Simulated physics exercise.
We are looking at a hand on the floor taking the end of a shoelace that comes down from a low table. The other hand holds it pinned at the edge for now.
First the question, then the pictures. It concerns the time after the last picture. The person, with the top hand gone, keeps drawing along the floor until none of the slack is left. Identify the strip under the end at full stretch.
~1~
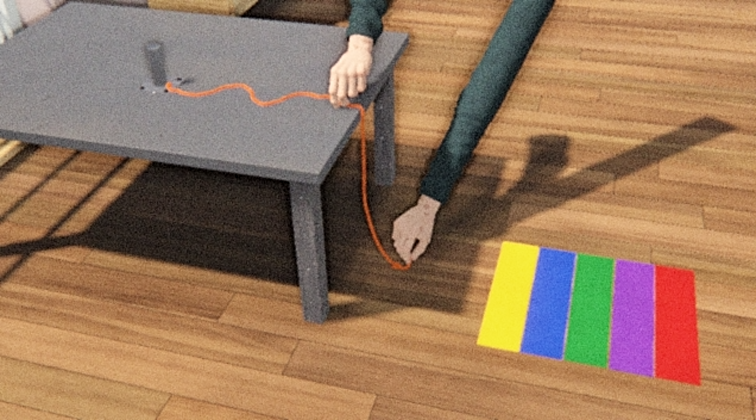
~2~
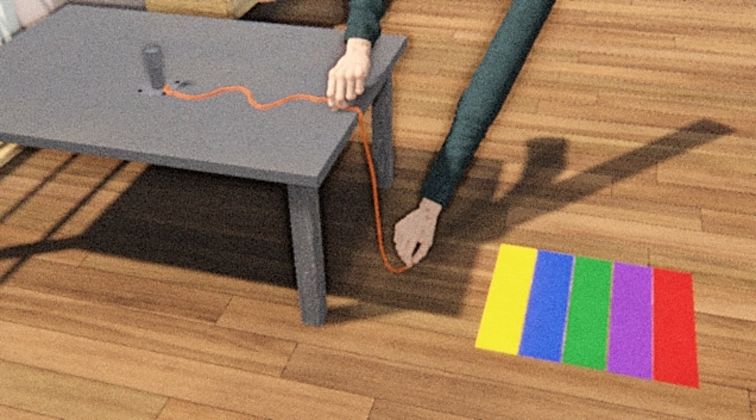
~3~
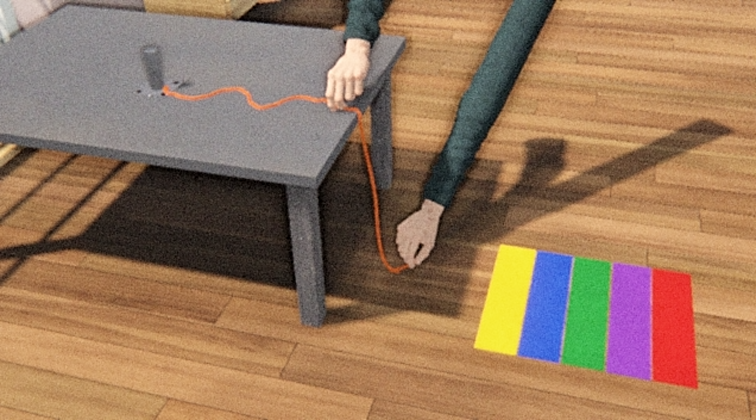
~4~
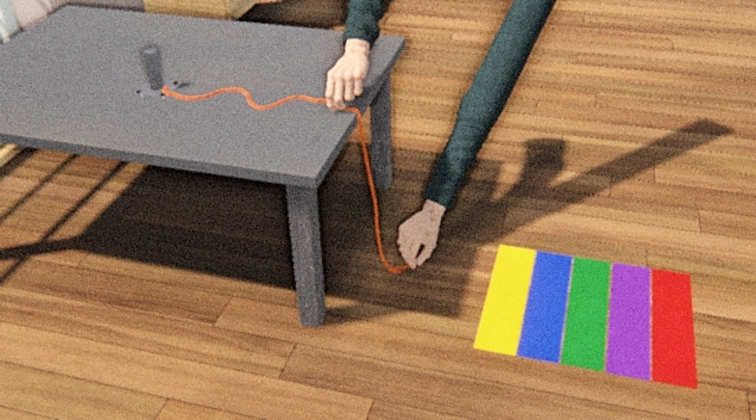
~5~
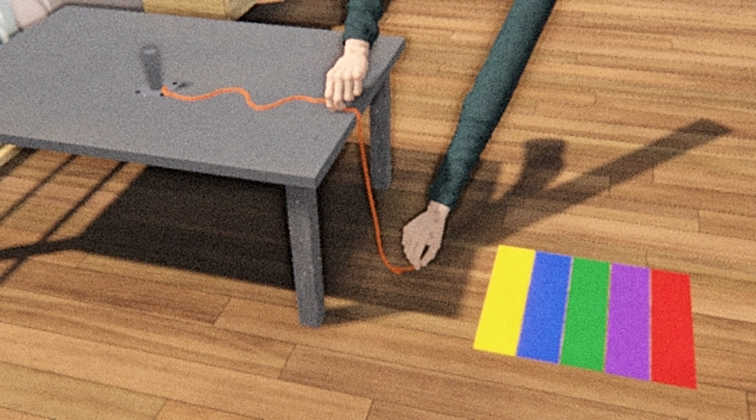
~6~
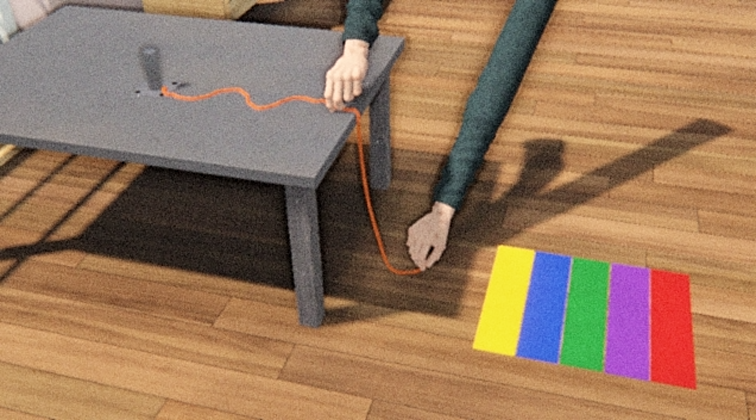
Strip: Green.
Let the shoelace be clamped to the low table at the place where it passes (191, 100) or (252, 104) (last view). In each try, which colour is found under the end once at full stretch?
For the first it's green, and for the second it's blue.
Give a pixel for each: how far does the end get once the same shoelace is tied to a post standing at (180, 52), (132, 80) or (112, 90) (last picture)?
About (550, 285), then (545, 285), then (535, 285).
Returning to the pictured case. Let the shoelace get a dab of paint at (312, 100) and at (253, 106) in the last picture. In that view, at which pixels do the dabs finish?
The first ends at (356, 113) and the second at (289, 103).
Soon after, end near (507, 279); over yellow.
Then, end near (559, 288); over blue.
At full stretch, end near (590, 293); over green. Over green.
